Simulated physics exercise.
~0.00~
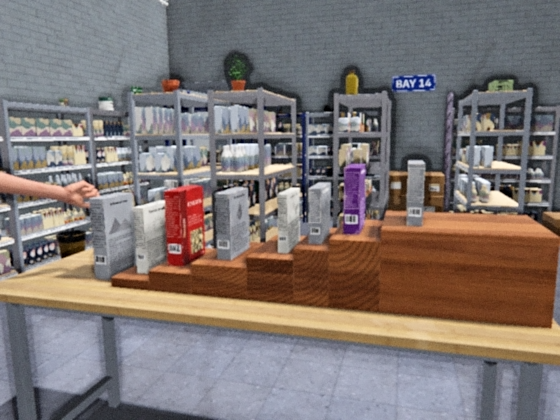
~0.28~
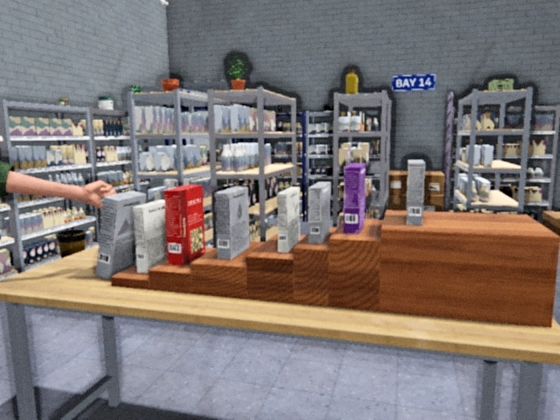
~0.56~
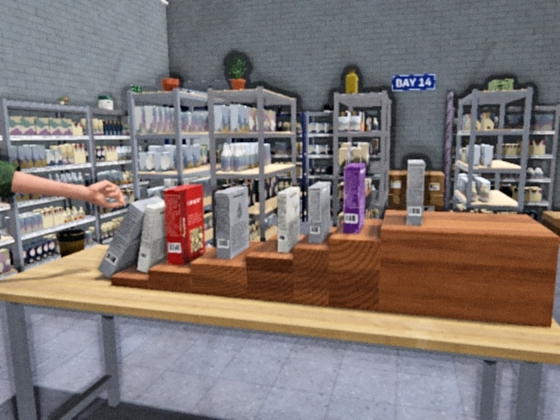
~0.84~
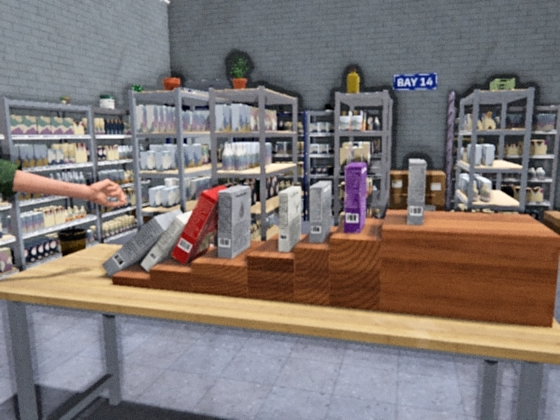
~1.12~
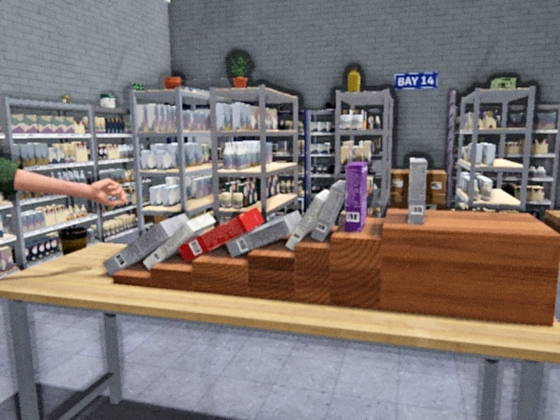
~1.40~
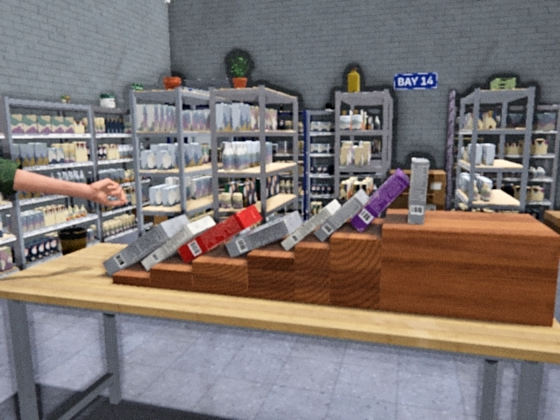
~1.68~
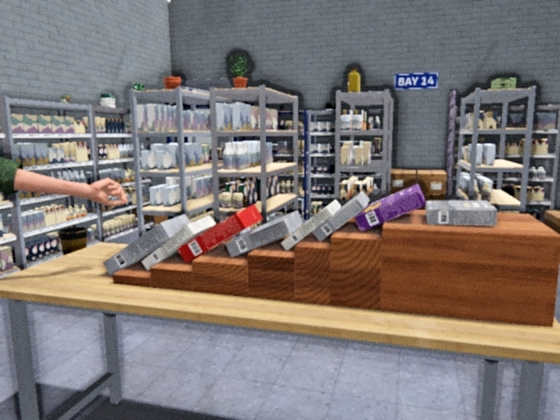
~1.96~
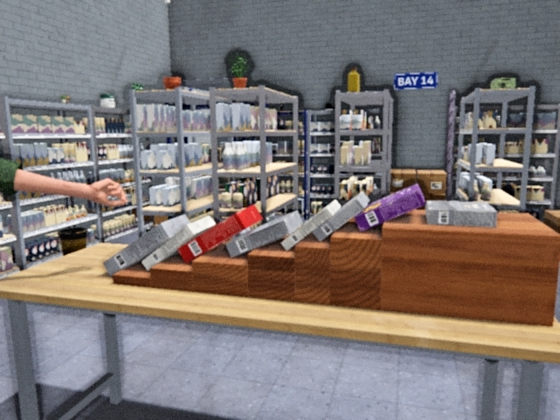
On a shop floor lined with stocked shelves, a hand tips the leftmost of several boxes standing up a flight of wooden steps, and they topple rightward in turn, the red one, then the purple, until the last box falls flat on the top step and none stands.
